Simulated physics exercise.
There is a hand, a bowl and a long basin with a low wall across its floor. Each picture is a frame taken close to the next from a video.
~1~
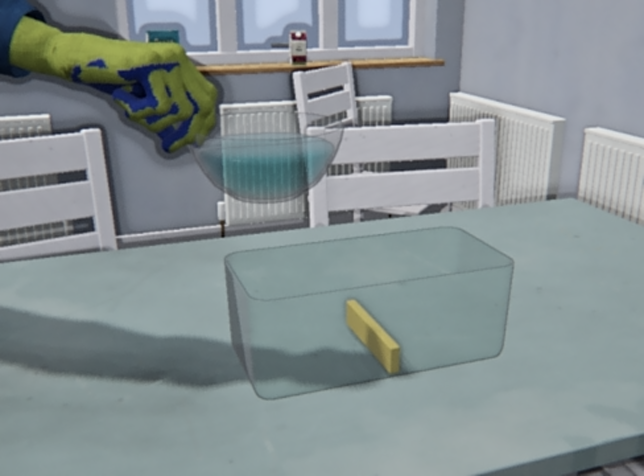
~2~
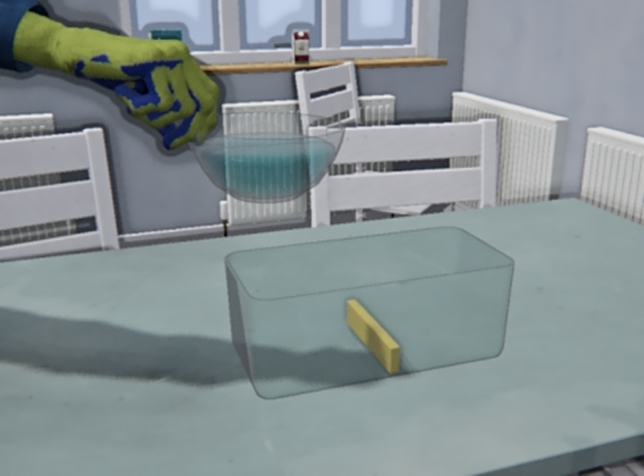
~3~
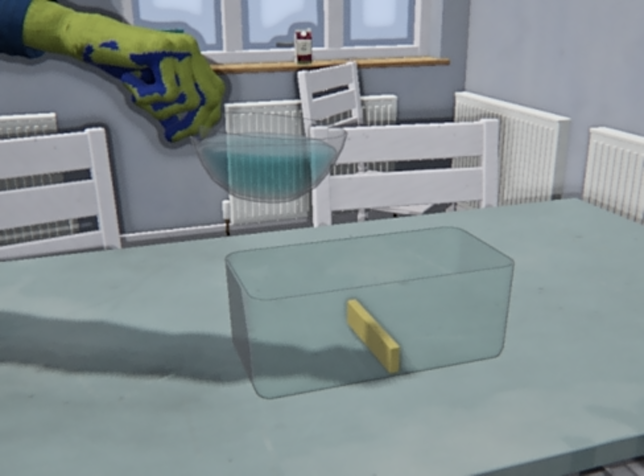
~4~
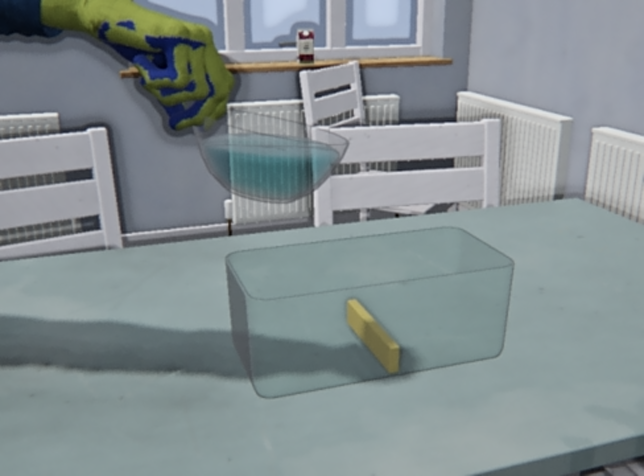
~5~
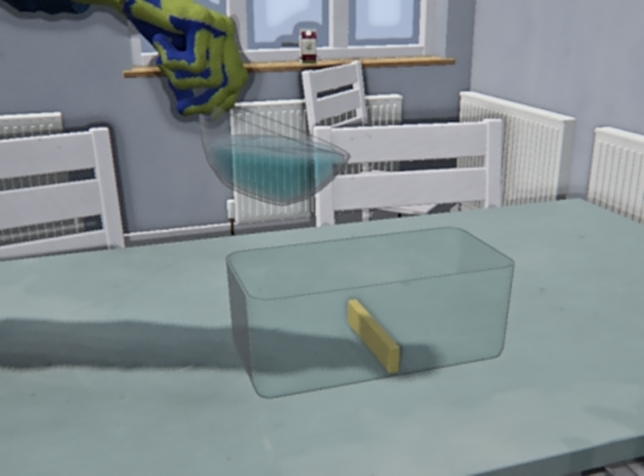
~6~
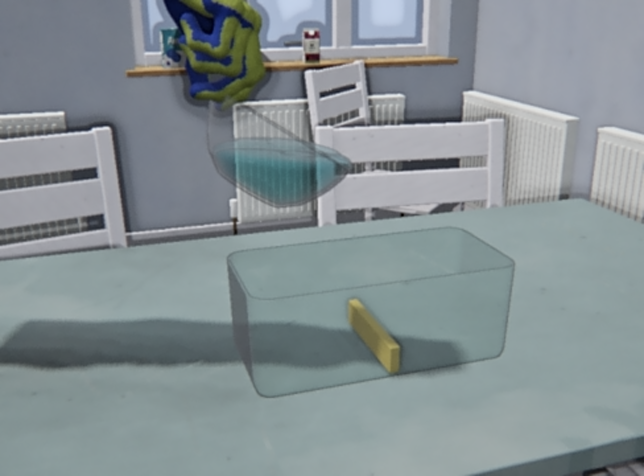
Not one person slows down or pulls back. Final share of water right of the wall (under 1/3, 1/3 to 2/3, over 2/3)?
The centre band.
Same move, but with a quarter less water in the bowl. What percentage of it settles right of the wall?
The share comes to some 45 parts in a hundred.
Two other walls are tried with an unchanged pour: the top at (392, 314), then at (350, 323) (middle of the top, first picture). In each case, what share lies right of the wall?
Estimated: 20 % first, 75 % second.
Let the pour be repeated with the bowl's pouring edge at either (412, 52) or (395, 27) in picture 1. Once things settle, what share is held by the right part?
In turn 65 % and 70 %.
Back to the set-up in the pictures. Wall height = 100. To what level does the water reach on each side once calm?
40 per cent for the left part, 50 for the right.
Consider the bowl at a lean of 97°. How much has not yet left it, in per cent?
I'd reckon near 10 percent is still held at that tilt.
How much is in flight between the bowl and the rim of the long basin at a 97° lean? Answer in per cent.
It works out to about 30 percent.
A moment on, the bowl is tipped on its side and 9 per cent is still to pour, 21 is left of the wall and 42 right of it.
Next, the bowl is tipped right over and 0 per cent is still to pour, 48 is left of the wall and 49 right of it.
Then the bowl is tipped right over and 0 per cent is still to pour, 49 is left of the wall and 49 right of it.
Later the bowl is tipped right over and 0 per cent is still to pour, 50 is left of the wall and 48 right of it.
In the end 50 per cent lies left of the wall, 48 right of it and 2 outside.
